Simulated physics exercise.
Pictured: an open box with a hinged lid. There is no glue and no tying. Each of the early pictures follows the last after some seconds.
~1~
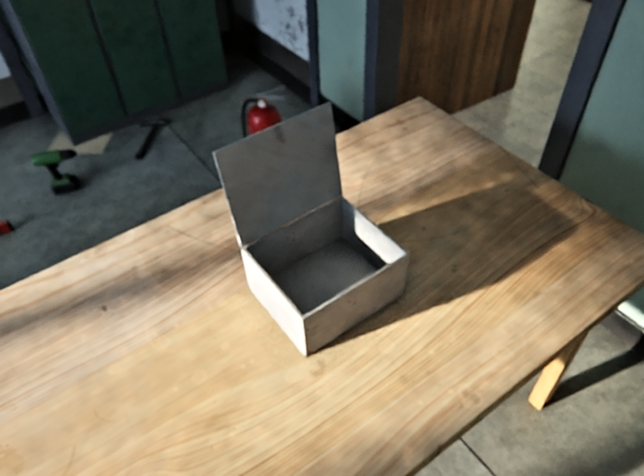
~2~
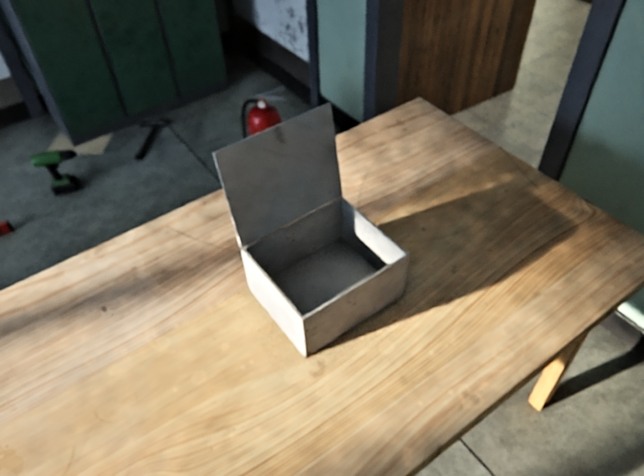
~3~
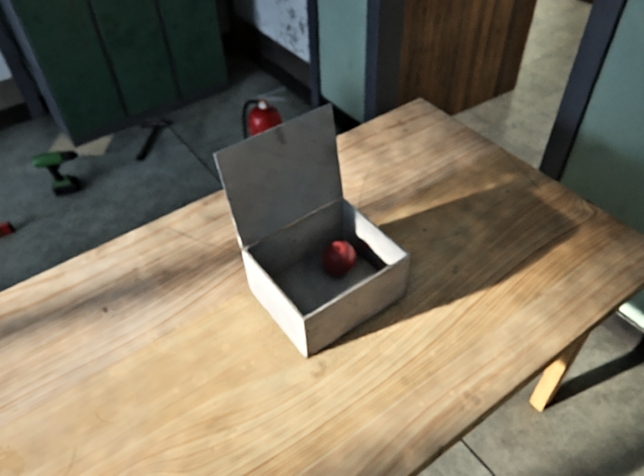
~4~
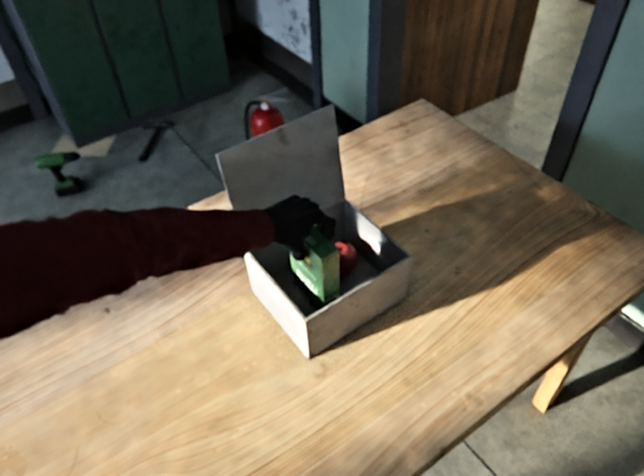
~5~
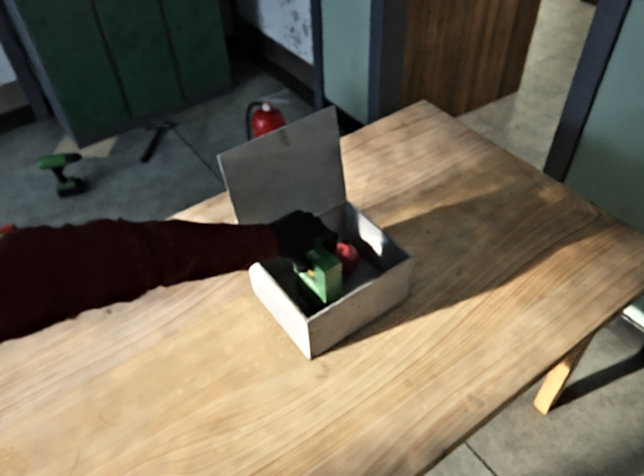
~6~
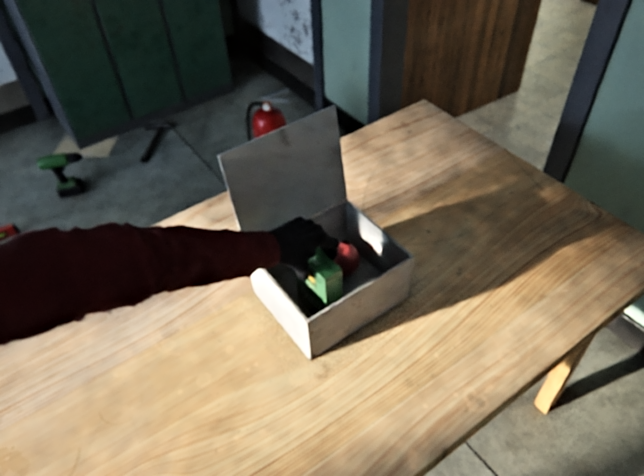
An open box sat empty on a wooden table, then a red apple was inside it, and a dark-sleeved, gloved arm reached in from the left and lowered a green packet beside the apple.
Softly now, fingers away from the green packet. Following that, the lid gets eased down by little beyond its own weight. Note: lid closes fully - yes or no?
No.
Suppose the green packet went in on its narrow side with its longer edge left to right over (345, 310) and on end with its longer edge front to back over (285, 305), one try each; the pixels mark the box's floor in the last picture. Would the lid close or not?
Trial 1: Lid lowered. Trial 2: Lid propped open.
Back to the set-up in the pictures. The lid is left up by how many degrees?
I'd put it at roughly 30°.
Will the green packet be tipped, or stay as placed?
Simply put, the green packet remains unturned.
Then, 1.20 s on from there, lid starting down.
Then, 1.60 s on from there, lid 61° above the rim.
Then, 1.80 s on from there, lid 34° above the rim.
In the end, lid 32° above the rim; both unmoved. At the end, from the last picture's camera, green packet near (319, 287).
